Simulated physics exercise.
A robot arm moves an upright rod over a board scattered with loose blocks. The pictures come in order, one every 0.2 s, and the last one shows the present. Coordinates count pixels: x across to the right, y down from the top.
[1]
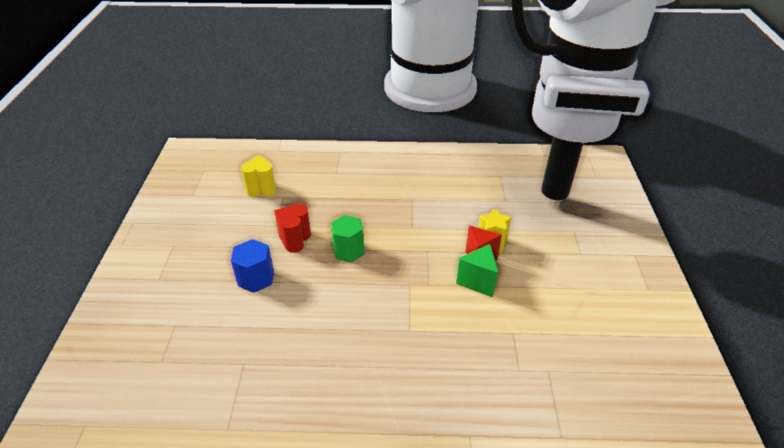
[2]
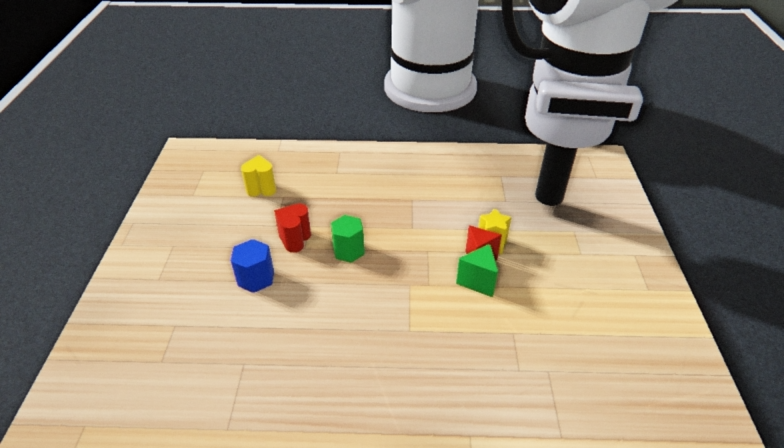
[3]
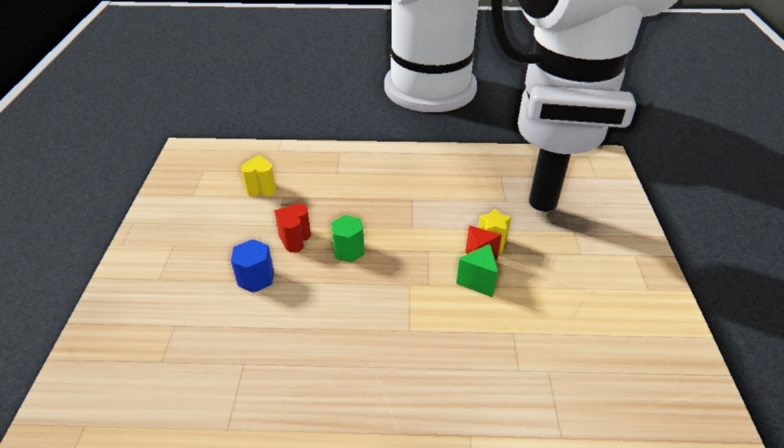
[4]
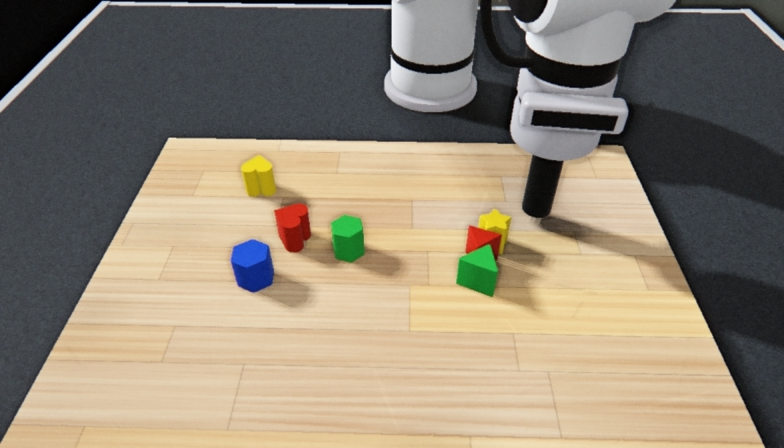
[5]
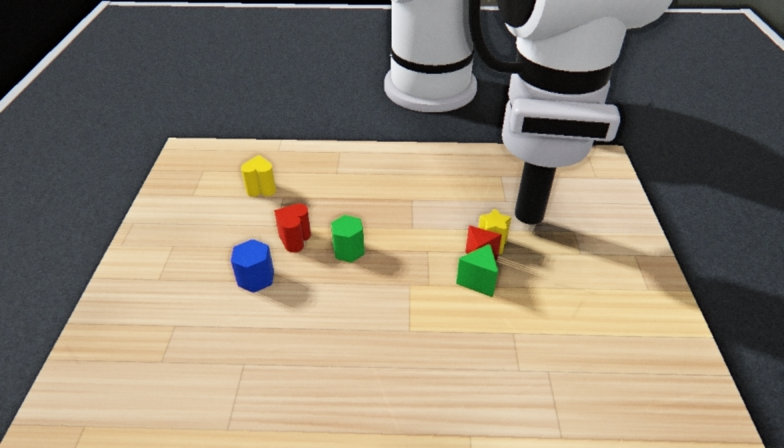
On a light wooden board scattered with colored blocks, a white robot arm moves its upright black rod steadily down and to the left, nearing the yellow star beside the red and green three-sided blocks, while every block stays still.
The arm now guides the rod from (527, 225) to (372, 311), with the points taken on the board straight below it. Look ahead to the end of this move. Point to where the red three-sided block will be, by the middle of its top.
Pixel (343, 324).
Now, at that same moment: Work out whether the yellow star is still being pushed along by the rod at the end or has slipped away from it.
The rod still pushes it.
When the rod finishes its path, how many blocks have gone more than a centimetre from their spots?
Two move.
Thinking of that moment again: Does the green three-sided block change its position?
No, that is not what happens.
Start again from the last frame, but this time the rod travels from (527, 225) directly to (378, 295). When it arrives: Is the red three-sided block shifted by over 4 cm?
Yes.
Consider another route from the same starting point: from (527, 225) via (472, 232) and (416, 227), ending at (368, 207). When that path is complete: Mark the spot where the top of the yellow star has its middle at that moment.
My estimate: (474, 224).
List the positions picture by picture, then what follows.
Rod's lower end (555, 192); green three-sided block (482, 258); red three-sided block (483, 235); yellow star (496, 219), in the first picture.
Rod (549, 197); blocks still, in the second picture.
Rod (543, 203); blocks still, in the third picture.
Rod (536, 209); blocks still, in the fourth picture.
Rod (529, 215); green three-sided block (482, 258); red three-sided block (483, 235); yellow star (496, 219), in the fifth picture.
On the path given first. One third of the way, rod (480, 240); red three-sided block (453, 252); yellow star (462, 236), turned 15° clockwise.
Two thirds of the way, rod (428, 269); red three-sided block (400, 285); yellow star (406, 266), turned 15° clockwise.
At the end, rod (372, 301); green three-sided block still; red three-sided block (343, 324), turned 15° anticlockwise; yellow star (346, 301).
